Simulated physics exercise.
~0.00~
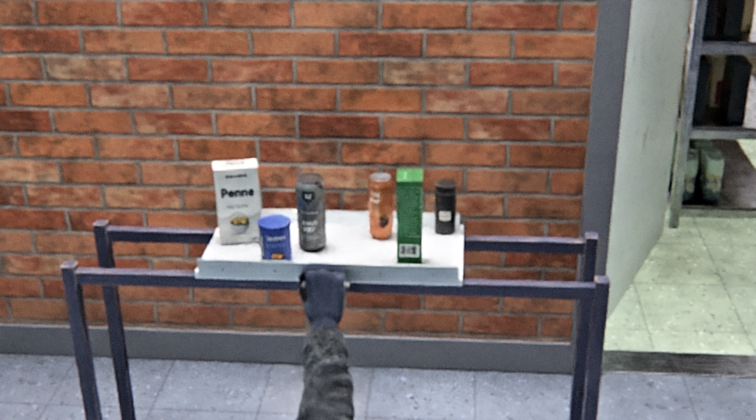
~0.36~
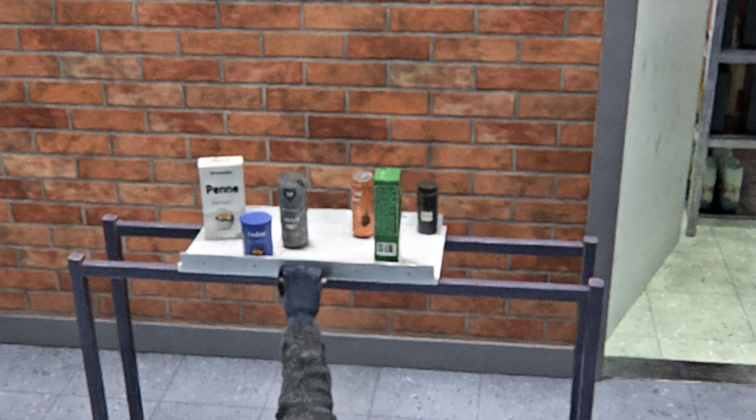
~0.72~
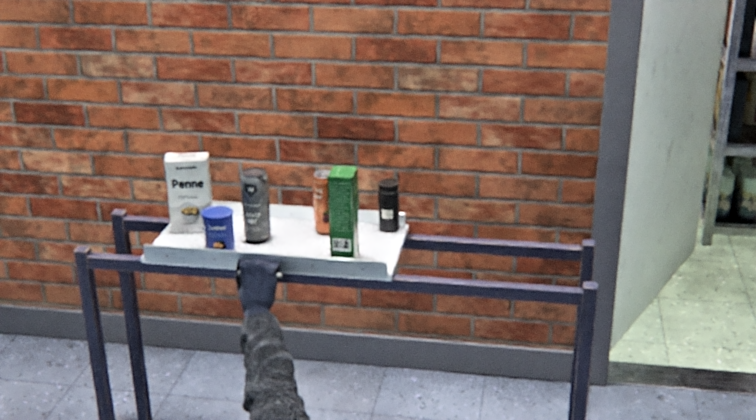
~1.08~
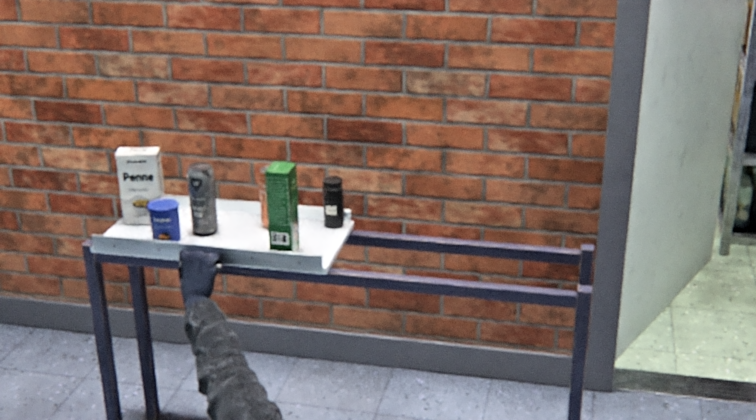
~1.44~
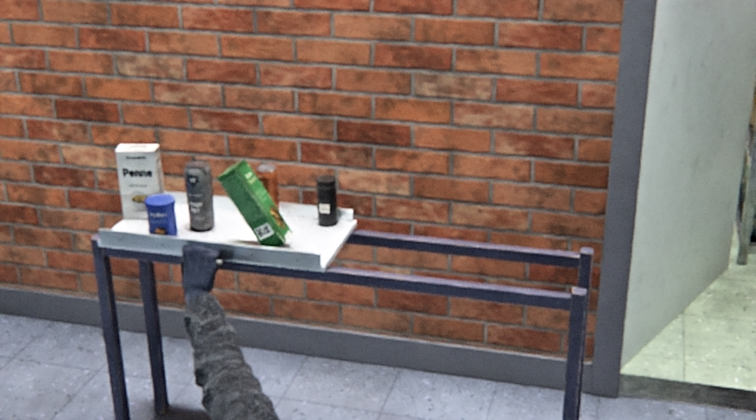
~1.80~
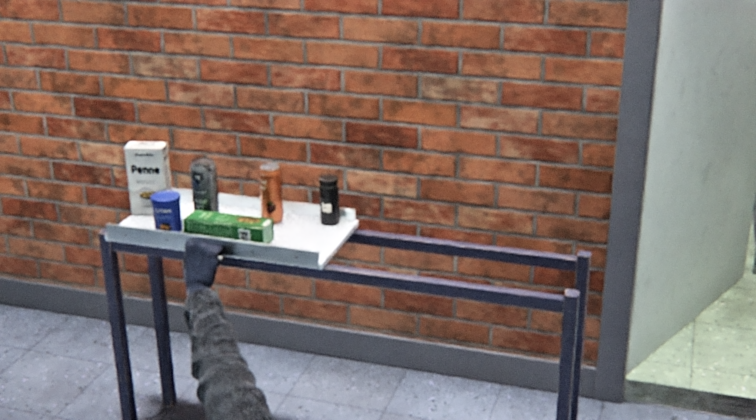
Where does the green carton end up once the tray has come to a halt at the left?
The green carton ends up lying on its side on the tray, near the front edge. It does not fall off.
Beside a brick wall, a dark hand slides a tray left to a halt, and a green carton topples leftward onto it.
